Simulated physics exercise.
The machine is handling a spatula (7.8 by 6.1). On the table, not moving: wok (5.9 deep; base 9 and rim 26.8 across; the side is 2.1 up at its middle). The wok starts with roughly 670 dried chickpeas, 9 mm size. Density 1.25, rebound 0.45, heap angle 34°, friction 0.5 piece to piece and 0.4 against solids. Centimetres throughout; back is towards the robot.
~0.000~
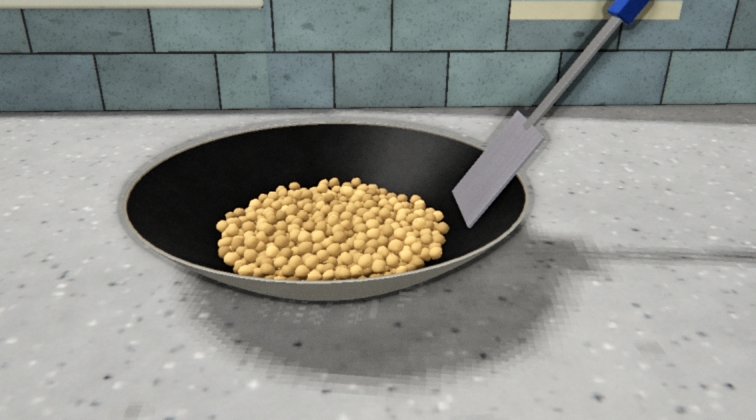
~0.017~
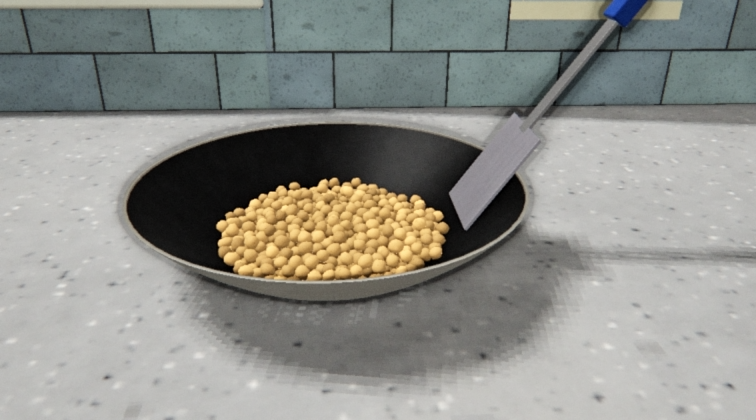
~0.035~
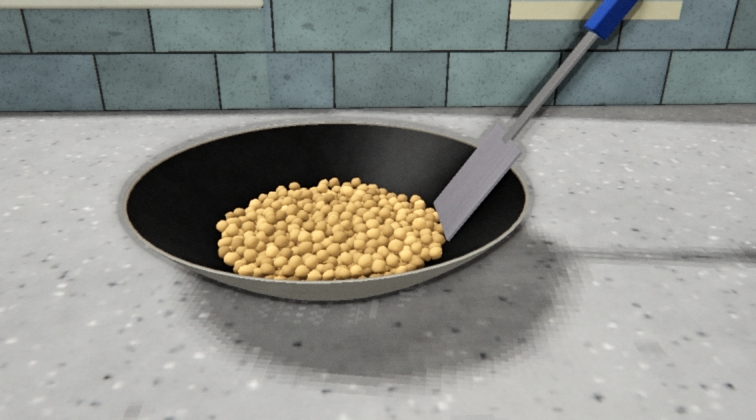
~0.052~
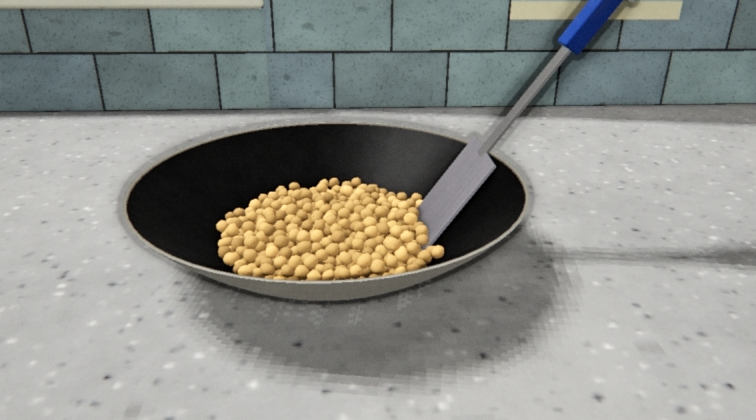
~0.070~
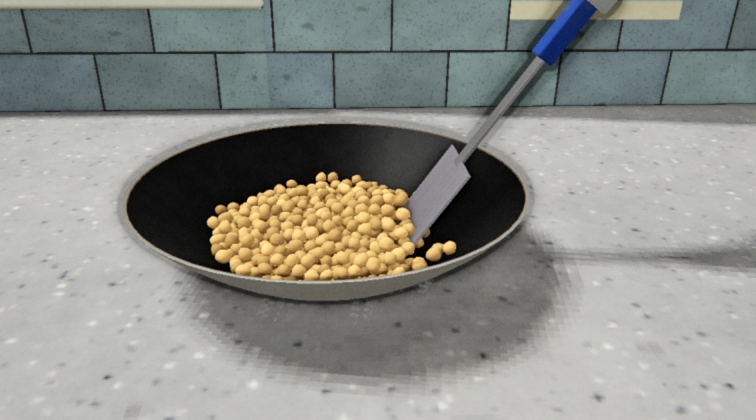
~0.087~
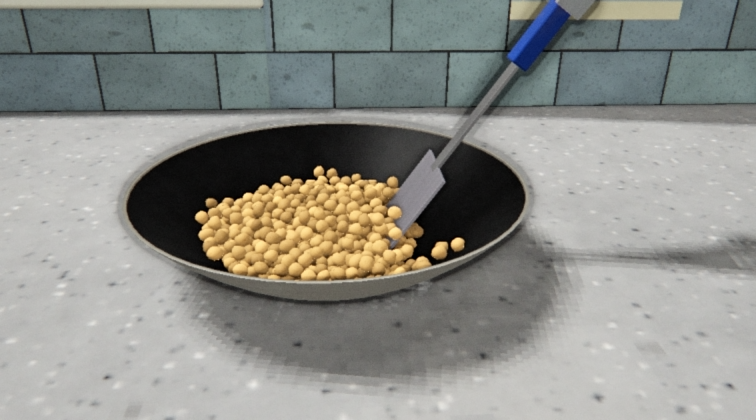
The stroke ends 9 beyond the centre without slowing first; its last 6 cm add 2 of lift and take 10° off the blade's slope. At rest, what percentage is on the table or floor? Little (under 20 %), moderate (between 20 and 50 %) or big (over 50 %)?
A moderate share, between 20 and 50 %, ends on the table or floor.
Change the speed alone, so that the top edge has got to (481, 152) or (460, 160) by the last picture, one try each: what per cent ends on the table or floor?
Some 10 and 20 per cent.
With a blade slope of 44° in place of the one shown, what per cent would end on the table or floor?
In that case some 30 per cent.
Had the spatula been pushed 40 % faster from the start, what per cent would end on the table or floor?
In that case some 40 per cent.
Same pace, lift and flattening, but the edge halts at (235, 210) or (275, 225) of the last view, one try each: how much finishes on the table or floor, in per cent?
Some 15 and 0 per cent.
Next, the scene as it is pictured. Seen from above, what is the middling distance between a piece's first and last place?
Some 5 cm.
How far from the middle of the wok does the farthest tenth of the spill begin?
Some 45 cm.
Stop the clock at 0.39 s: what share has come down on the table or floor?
Roughly 20 per cent.
After 0.13 s, sloping 55°, highest piece 6 above the table; 670 in the wok.
After 0.17 s, sloping 52°, highest piece 6 above the table; 670 in the wok.
After 0.39 s, sloping 45°, highest piece 9 above the table; 487 in the wok, 136 on the table or floor, 47 on the blade or in flight.
After 1.44 s, sloping 45°, highest piece 5 above the table; 487 in the wok, 183 on the table or floor.
At rest, 487 in the wok, 183 on the table or floor. That is 27 % on the table or floor.
